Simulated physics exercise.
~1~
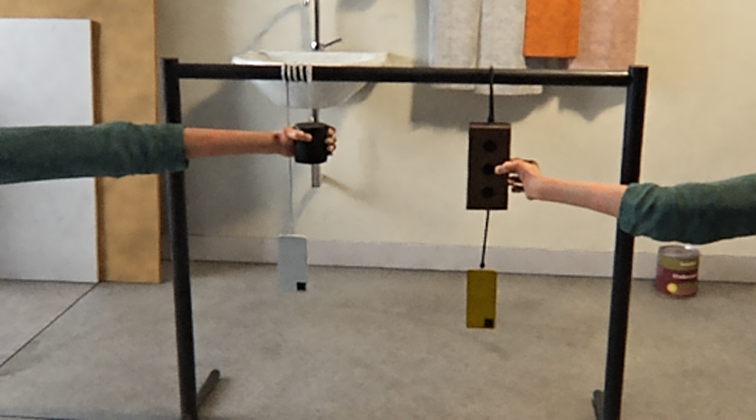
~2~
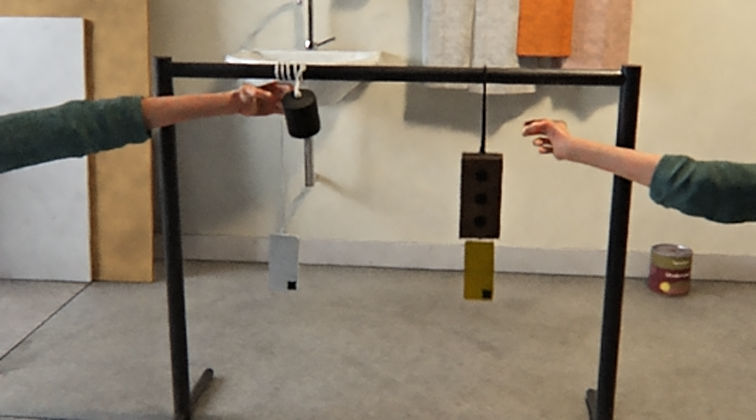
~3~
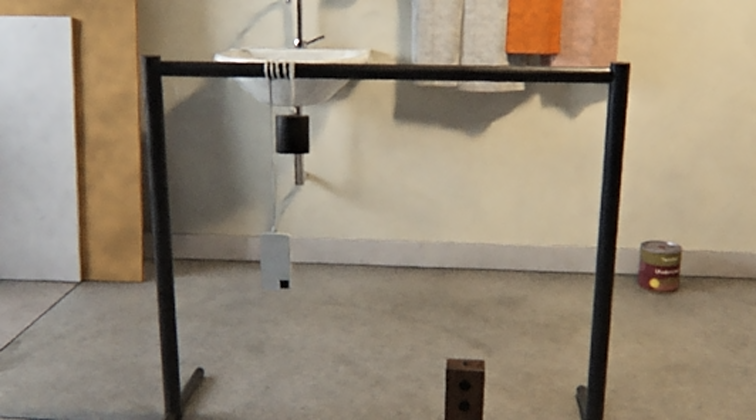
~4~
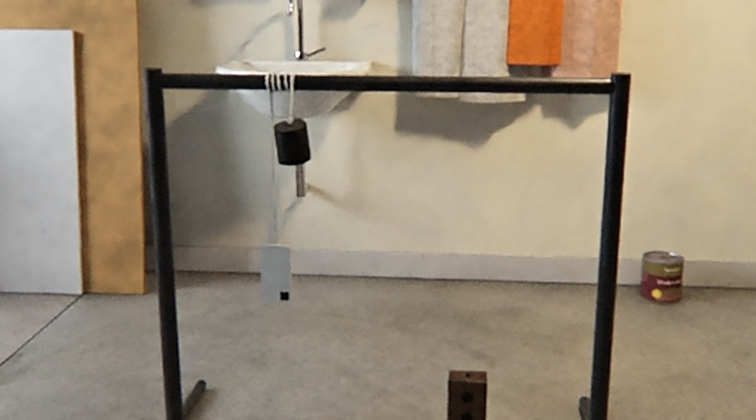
Near a sink, hands release two loads; the brick drops to the floor, the cylinder hangs.
